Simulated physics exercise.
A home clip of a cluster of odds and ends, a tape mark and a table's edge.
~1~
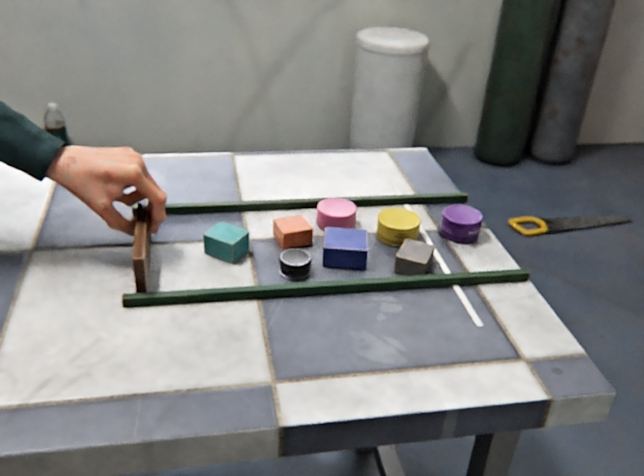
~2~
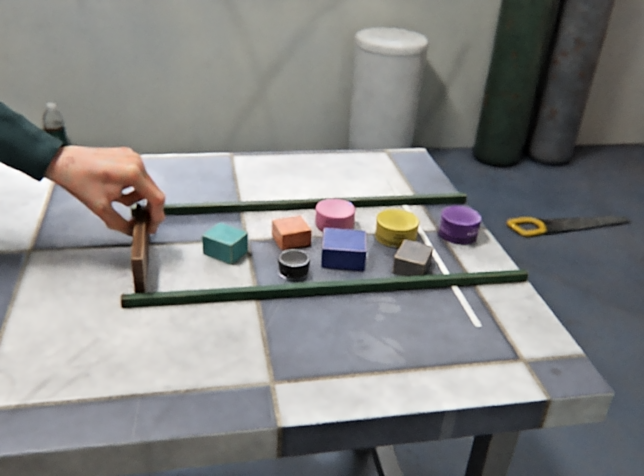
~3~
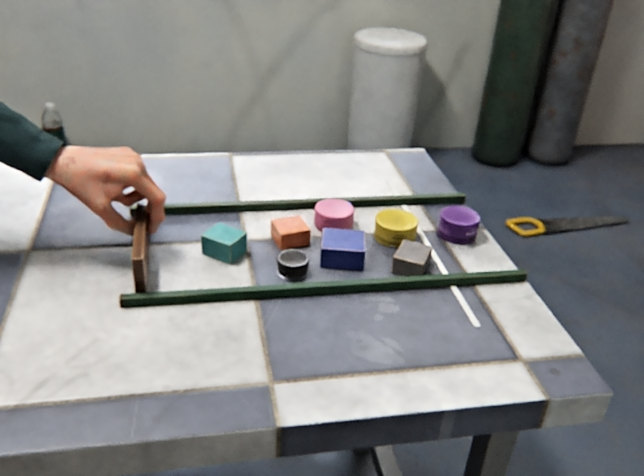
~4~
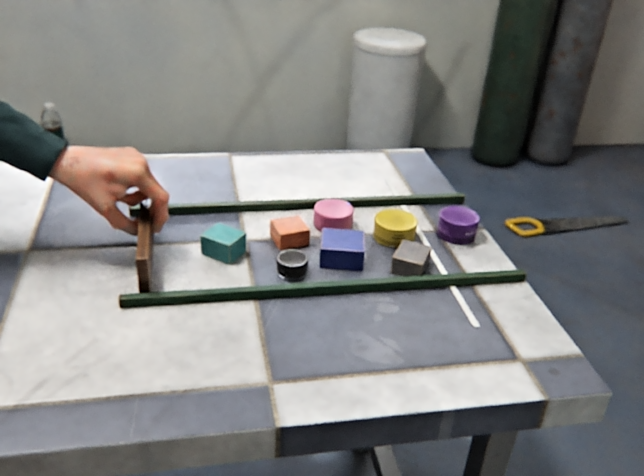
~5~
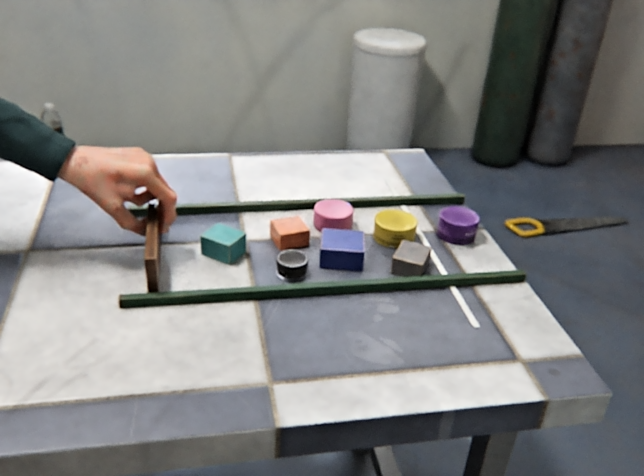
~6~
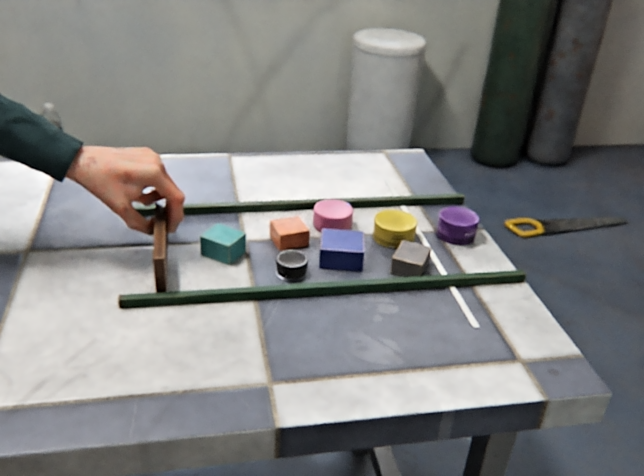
In a grey-walled workspace, a table with a grey and white tiled top is seen from above one side, with a saw on the floor at right. Between two green rails sit a teal block, orange, blue and grey blocks, a small black tub, a pink lid and a yellow tub, with a purple tub beyond a white tape line. A hand at left holds a brown board still, then slides it slightly right, while the objects stay put and the view barely shifts.
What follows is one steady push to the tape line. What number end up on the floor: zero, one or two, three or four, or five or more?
In the end the number that fall off is one or two.
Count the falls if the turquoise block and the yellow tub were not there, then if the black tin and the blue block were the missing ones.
0 in the first case, 1 in the second.
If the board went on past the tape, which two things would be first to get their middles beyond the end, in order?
In order: The purple tub, then the grey block.
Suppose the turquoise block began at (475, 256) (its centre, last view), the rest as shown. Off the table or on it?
Then it tumbles off.
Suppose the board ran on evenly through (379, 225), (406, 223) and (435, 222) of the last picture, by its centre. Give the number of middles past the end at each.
In that order 0, 1 and 2.
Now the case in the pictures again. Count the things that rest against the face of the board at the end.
It touches 4.
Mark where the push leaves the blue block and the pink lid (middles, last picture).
About (490, 250), and the other about (426, 206).
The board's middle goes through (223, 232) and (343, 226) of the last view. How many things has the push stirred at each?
At the one place 1, at the other 7.
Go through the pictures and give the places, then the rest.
In the first picture, purple tub (461, 224); yellow tub (398, 227); grey block (415, 259); board (143, 235); tape (427, 239).
In the second picture, yellow tub (397, 228); orange block (291, 232).
In the third picture, grey block (412, 259); blue block (343, 249).
In the fourth picture, purple tub (458, 225); board (146, 235).
In the fifth picture, yellow tub (395, 228); pink lid (333, 217).
In the sixth picture, purple tub (457, 226); yellow tub (395, 229); grey block (411, 260); board (161, 235); tape (424, 240).
A little later, none off yet; purple tub at rest near (457, 226); yellow tub at rest near (395, 229); grey block at rest near (411, 260).
Next, none off yet; purple tub at rest near (457, 226); yellow tub at rest near (395, 229); grey block moving near (417, 261).
Later still, none off yet; purple tub shifted a little near (475, 222); yellow tub shifted about its own width near (437, 225); grey block shifted well along near (489, 258).
When it is over, the number that fall off is one or two; down, grey block and purple tub.
